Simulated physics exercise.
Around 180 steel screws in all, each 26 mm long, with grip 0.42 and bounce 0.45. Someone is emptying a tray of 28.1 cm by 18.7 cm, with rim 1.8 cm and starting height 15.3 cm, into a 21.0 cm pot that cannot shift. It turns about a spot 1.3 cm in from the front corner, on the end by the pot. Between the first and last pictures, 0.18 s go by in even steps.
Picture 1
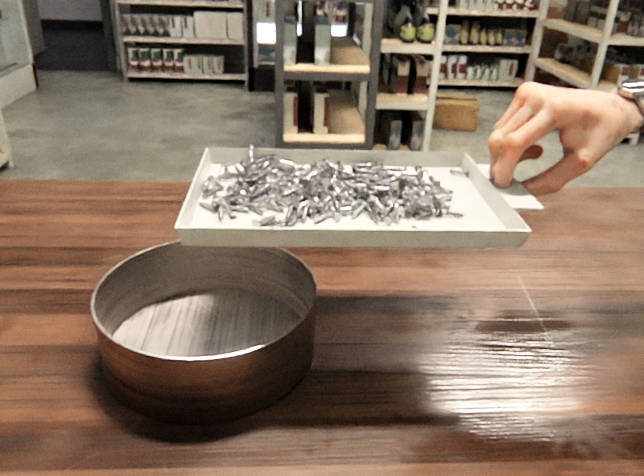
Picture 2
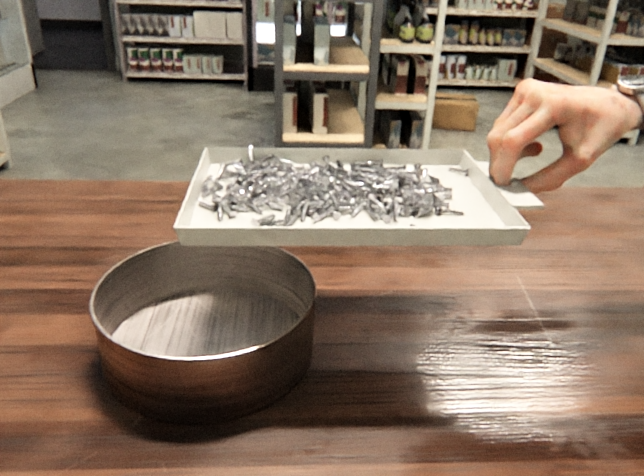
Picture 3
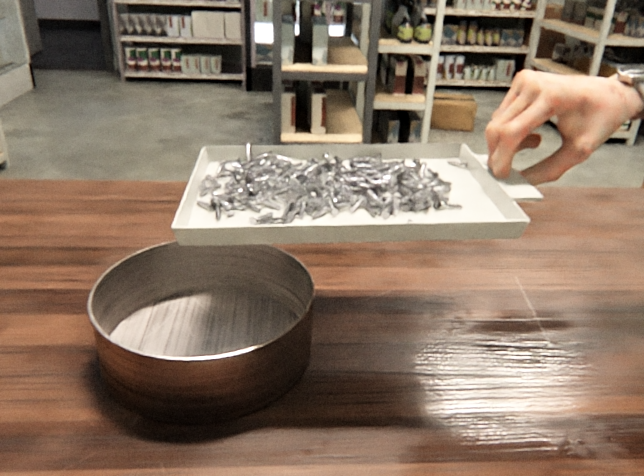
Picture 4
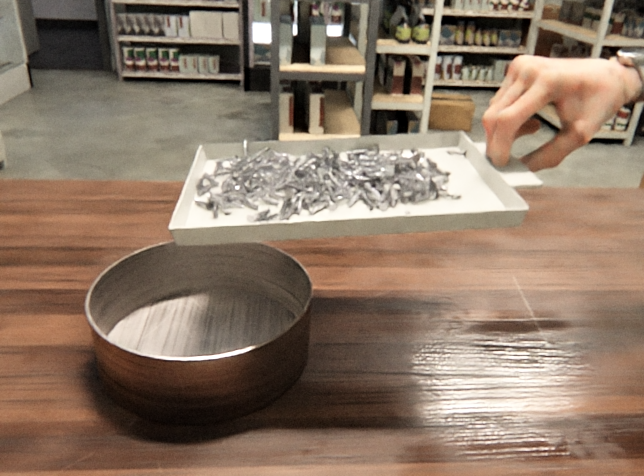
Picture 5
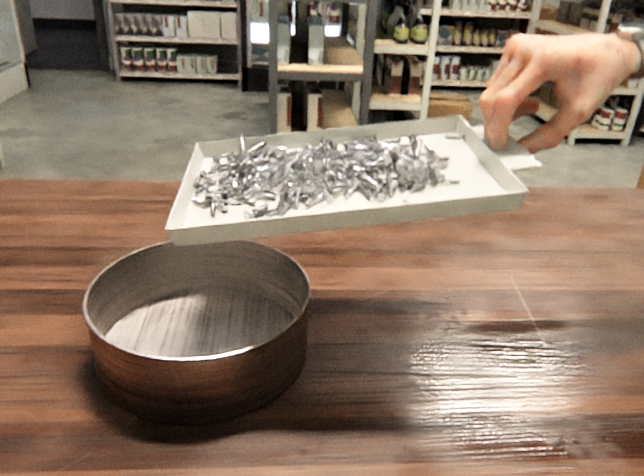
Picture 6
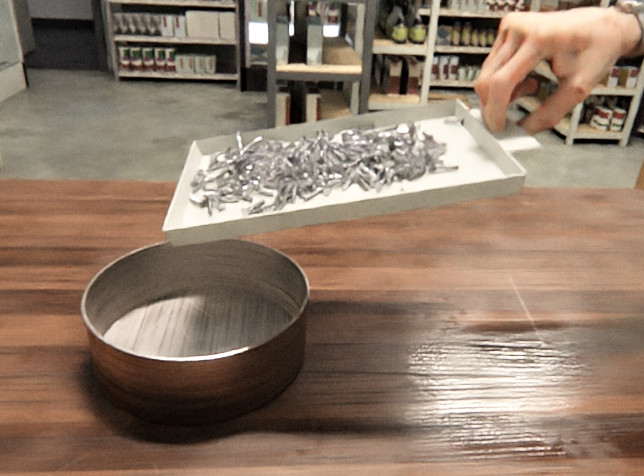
On a wooden table in a room with stocked shelves, a hand held a white tray of small silvery metal pieces beside a round pot, then gradually raised its right end, tilting it slightly leftward.
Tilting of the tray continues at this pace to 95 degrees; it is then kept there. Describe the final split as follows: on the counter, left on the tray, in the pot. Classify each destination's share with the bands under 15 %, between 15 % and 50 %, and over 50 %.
Counter: Between 15 % and 50 %; tray: Under 15 %; pot: Over 50 %.
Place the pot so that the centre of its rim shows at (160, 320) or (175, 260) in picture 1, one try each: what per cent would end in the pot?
The shares would be near 85 and 75 per cent respectively.
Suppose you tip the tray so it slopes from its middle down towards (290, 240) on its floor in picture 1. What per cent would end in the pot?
35 %.
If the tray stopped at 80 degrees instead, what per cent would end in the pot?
Around 65 per cent, then.
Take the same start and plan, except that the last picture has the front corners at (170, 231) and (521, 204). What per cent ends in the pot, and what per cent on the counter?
The pot gets 30 and the counter 70.
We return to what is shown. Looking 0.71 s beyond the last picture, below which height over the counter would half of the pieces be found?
The halfway mark is near 12 cm.
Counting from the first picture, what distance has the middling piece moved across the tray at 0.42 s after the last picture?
Around 8 centimetres.
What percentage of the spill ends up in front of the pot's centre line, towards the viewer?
About 70 per cent.
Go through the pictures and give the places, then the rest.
The first frame shows tray tilt 0 degrees, front corners at (181, 225) and (524, 228); middle of the pieces at (327, 191); pot at (208, 287).
The second frame shows tray tilt 0 degrees, front corners at (180, 225) and (524, 226); middle of the pieces at (326, 190).
The third frame shows tray tilt 2 degrees, front corners at (178, 225) and (523, 218); middle of the pieces at (324, 186).
The fourth frame shows tray tilt 4 degrees, front corners at (175, 226) and (522, 206), lowest corner left front; middle of the pieces at (322, 181).
The fifth frame shows tray tilt 8 degrees, front corners at (171, 226) and (521, 189), lowest corner left front; middle of the pieces at (319, 173).
The sixth frame shows tray tilt 11 degrees, front corners at (169, 227) and (520, 172), lowest corner left front; middle of the pieces at (317, 166); pot at (199, 287).
Then, 0.42 s after the last picture, tilt 51 degrees; the tray holds 100 %, the pot 0 %.
Then, 0.71 s after the last picture, tilt 79 degrees; the tray holds 35 %, the pot 20 %.
Then, 1.09 s after the last picture, tilt 95 degrees; the tray holds 0 %, the pot 65 %.
In the end, counter 30 %, tray 0 %, pot 70 %.
